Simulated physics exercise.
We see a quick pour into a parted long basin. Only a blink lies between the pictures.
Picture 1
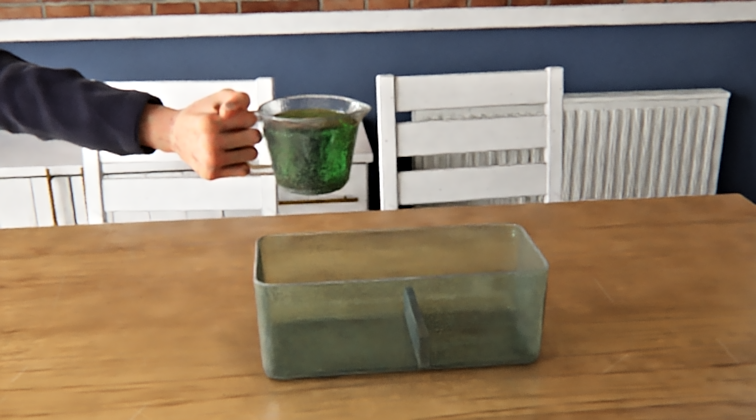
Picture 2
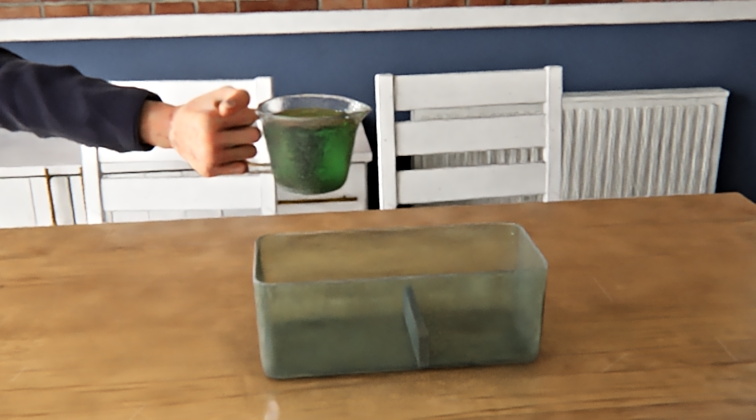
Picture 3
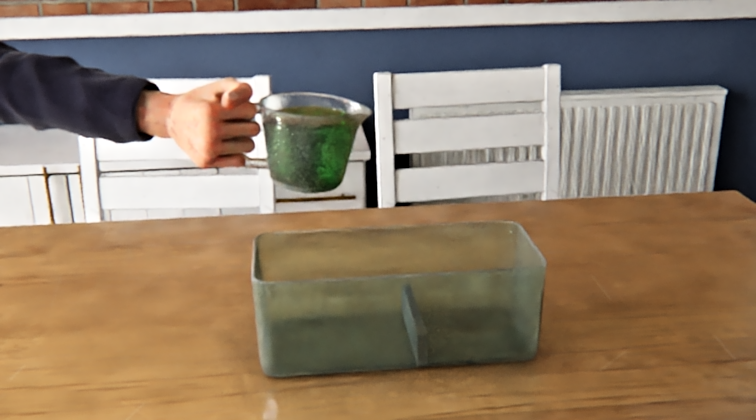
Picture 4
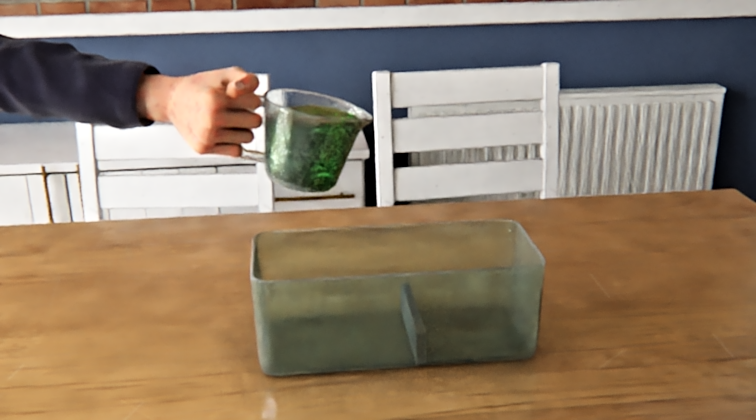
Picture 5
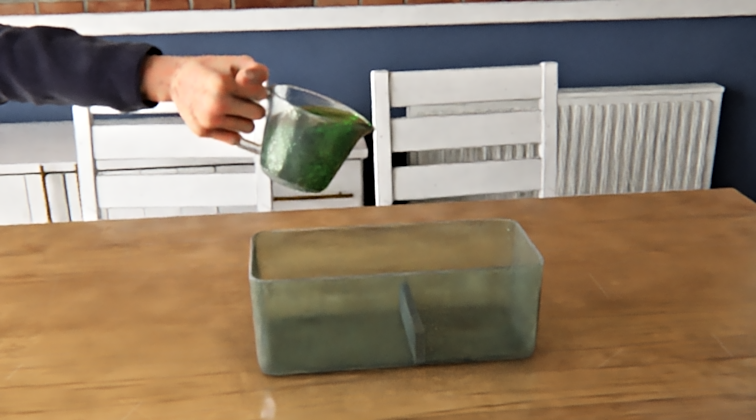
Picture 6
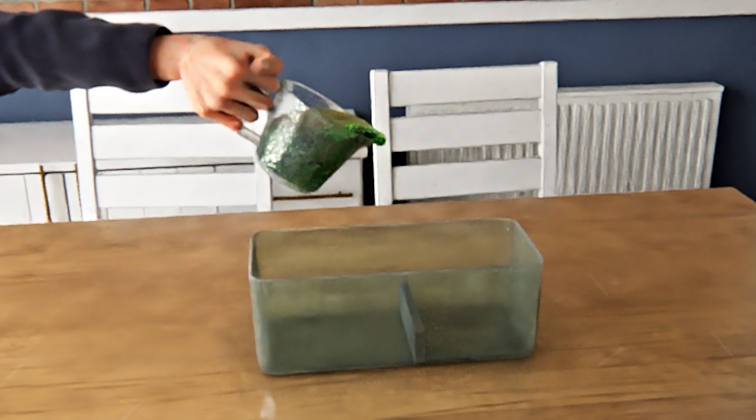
A hand tips a clear jug rightward above a divided basin, and green liquid emerges.
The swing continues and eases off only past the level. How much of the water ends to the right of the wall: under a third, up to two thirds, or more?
In the end from a third to two thirds is right of the wall.
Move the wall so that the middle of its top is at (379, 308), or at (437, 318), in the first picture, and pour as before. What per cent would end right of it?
The first gives 85 %, the second 20 %.
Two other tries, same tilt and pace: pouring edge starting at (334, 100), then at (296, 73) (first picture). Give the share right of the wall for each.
About 5 and 10 per cent.
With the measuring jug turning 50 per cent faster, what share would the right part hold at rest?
Near 35 %.
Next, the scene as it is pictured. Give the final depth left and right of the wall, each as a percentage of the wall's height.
Near 30 on the left, 30 on the right.
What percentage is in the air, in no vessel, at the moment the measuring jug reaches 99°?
Near 30 %.
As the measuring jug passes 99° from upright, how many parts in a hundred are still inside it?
Roughly 30 in a hundred.
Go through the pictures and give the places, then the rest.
Tilt 0°; pouring edge (372, 107); surface from (264, 120) to (357, 117); the long basin's rim runs from (257, 261) to (534, 246); the wall's top is at (416, 311), in the first frame.
Tilt 2°; pouring edge (372, 108); surface from (263, 119) to (357, 116), in the second frame.
Tilt 6°; pouring edge (373, 111); surface from (264, 116) to (358, 116), in the third frame.
Tilt 13°; pouring edge (375, 118); surface from (267, 115) to (362, 117), in the fourth frame.
Tilt 23°; pouring edge (376, 128); surface from (268, 118) to (370, 120), in the fifth frame.
Tilt 34°; pouring edge (377, 141); surface from (266, 125) to (372, 131); 4 per cent is over the edge, in the sixth frame.
A moment on, the measuring jug is tipped on its side and 29 per cent is still to pour, 8 is left of the wall and 33 right of it.
Next, the measuring jug is tipped right over and 1 per cent is still to pour, 49 is left of the wall and 47 right of it.
Then the measuring jug is tipped right over and 0 per cent is still to pour, 51 is left of the wall and 48 right of it.
Later the measuring jug is tipped right over and 0 per cent is still to pour, 51 is left of the wall and 48 right of it.
Finally, 51 per cent lies left of the wall, 48 right of it and 1 outside.
